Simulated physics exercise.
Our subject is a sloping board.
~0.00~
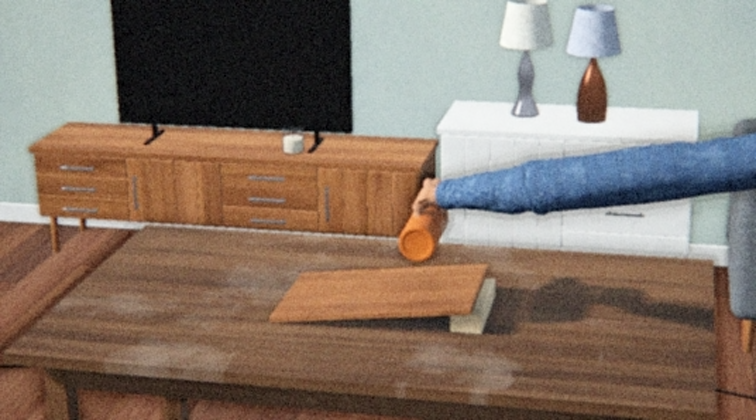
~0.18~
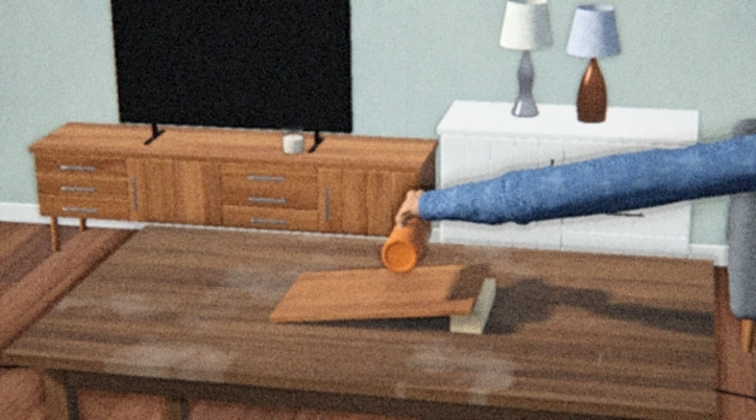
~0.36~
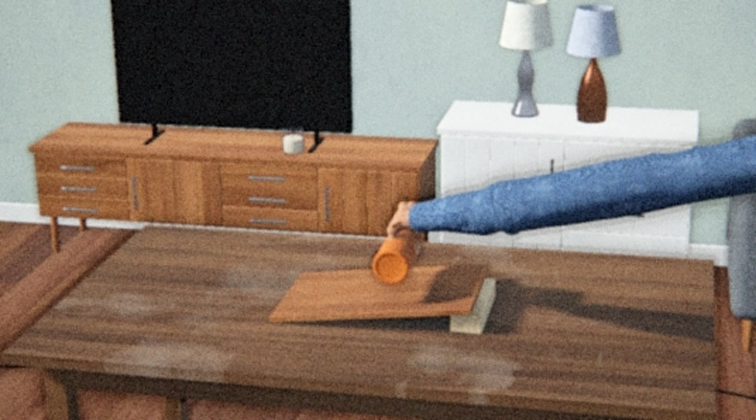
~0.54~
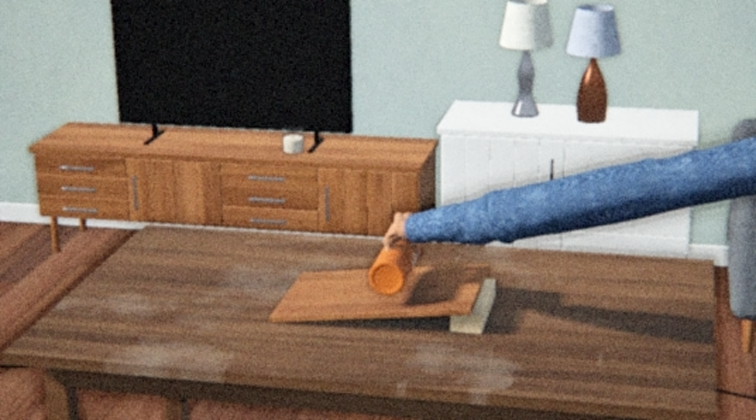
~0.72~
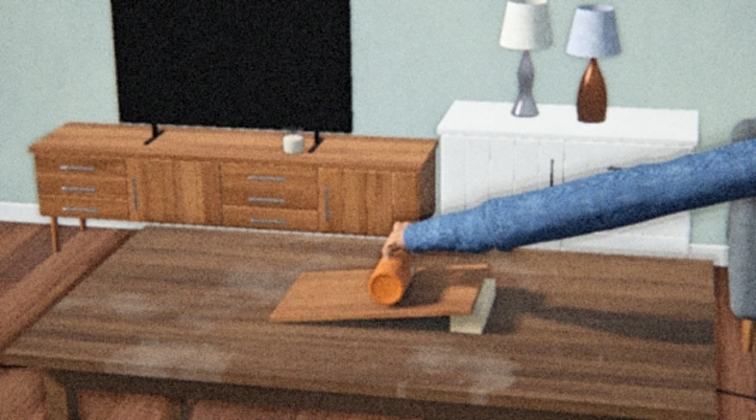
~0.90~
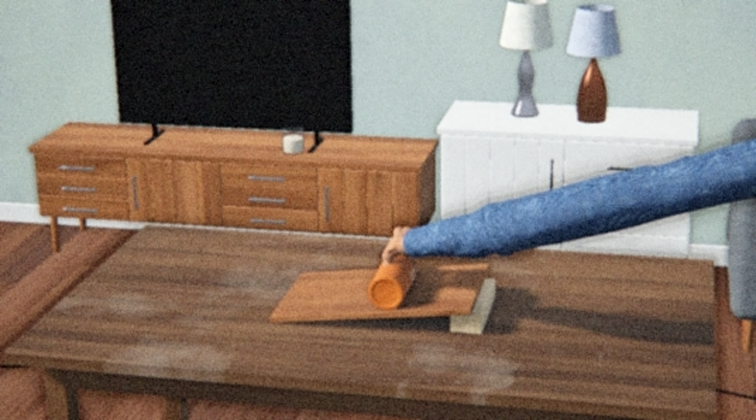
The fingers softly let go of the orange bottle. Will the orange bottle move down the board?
Yes, the orange bottle moves down.
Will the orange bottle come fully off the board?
Off the top.
After 2.10 s, orange bottle now off the board.
After 3.00 s, things are still on the move.
By the end (3.5 s), off the board, orange bottle. The orange bottle slides or rolls down.
